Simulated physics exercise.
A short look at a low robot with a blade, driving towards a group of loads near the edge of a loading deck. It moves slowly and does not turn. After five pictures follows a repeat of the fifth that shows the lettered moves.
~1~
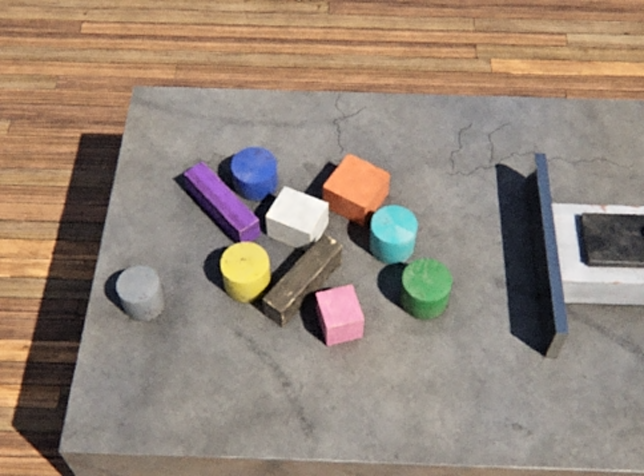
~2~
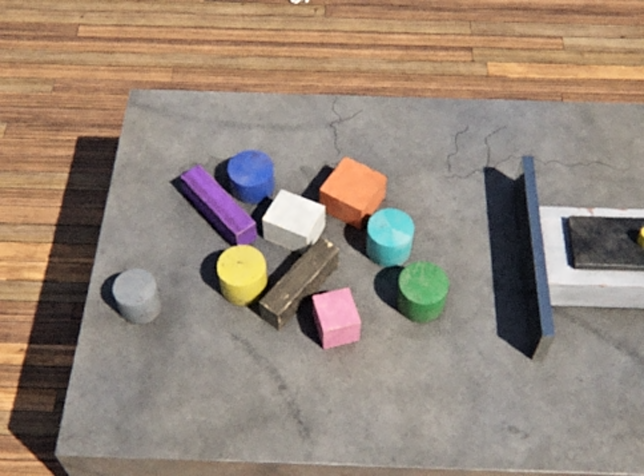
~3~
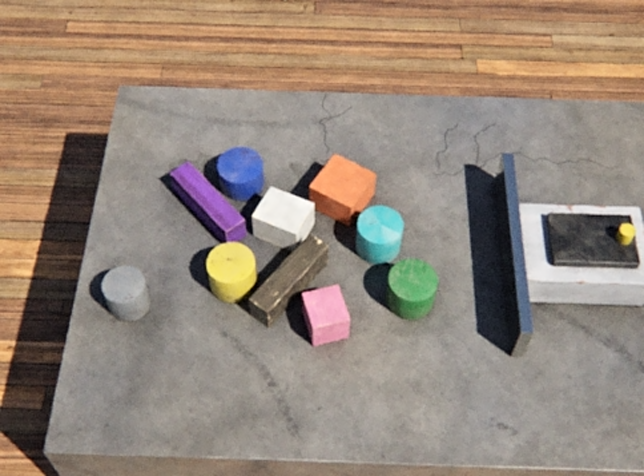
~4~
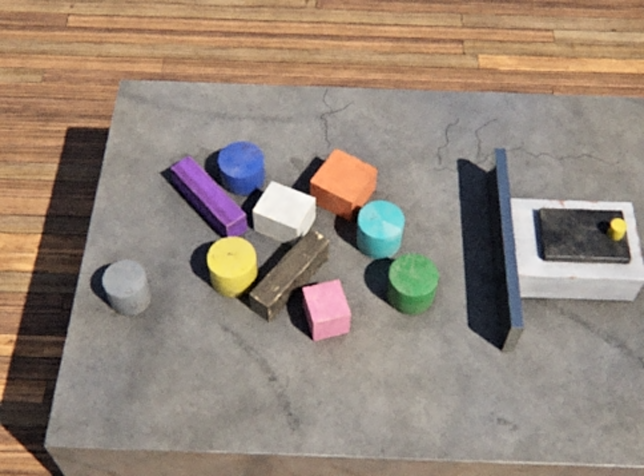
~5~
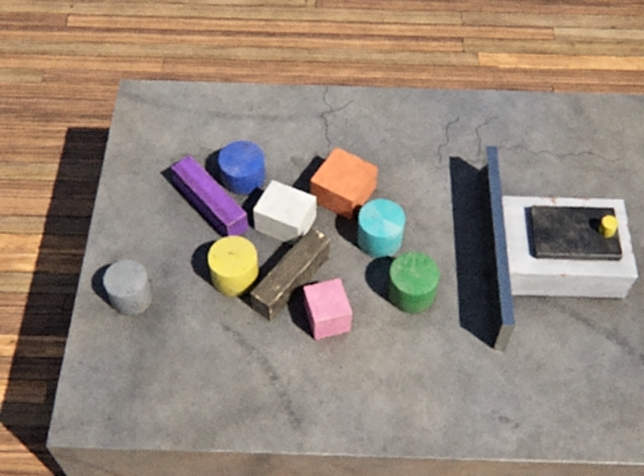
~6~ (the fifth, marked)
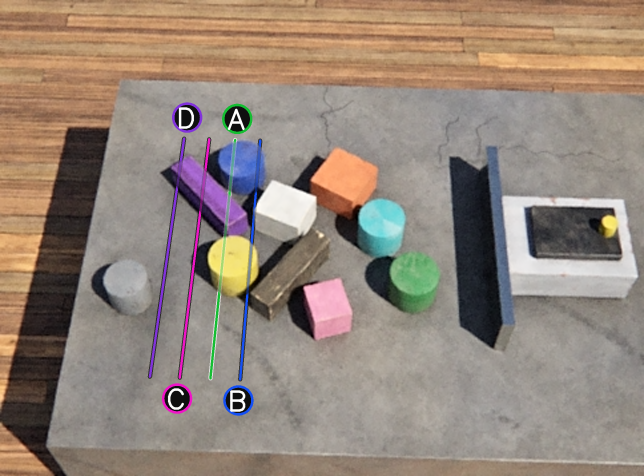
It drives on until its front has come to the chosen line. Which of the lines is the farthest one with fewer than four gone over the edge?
Up to line D.
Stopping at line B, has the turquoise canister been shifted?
Yes.
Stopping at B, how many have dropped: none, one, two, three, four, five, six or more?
The count is none.
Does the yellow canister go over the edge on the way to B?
By then, no.
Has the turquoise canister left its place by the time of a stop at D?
By then, yes.
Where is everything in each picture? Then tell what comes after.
In the first picture, blue canister (255, 174); pink crate (339, 315); turquoise canister (393, 235).
In the second picture, robot (607, 242); orange crate (353, 193).
In the third picture, robot (586, 239); yellow canister (232, 273).
In the fourth picture, robot (577, 234); purple stick (208, 199).
In the fifth picture, robot (569, 232); black bar (292, 274); blue canister (243, 167); pink crate (327, 309).
On the marked copy, A at (224, 249); B at (251, 250); C at (196, 248); D at (169, 247).
With D. Early on, robot (450, 228); pink crate (321, 310); orange crate (339, 183).
Further on, robot (331, 225); purple stick (158, 199); yellow canister (161, 259).
At the end, robot (236, 222); grey canister over the edge; purple stick over the edge; three fallen.
As for the rest, A is within the limit but short; B is within the limit but short; C is within the limit but short.
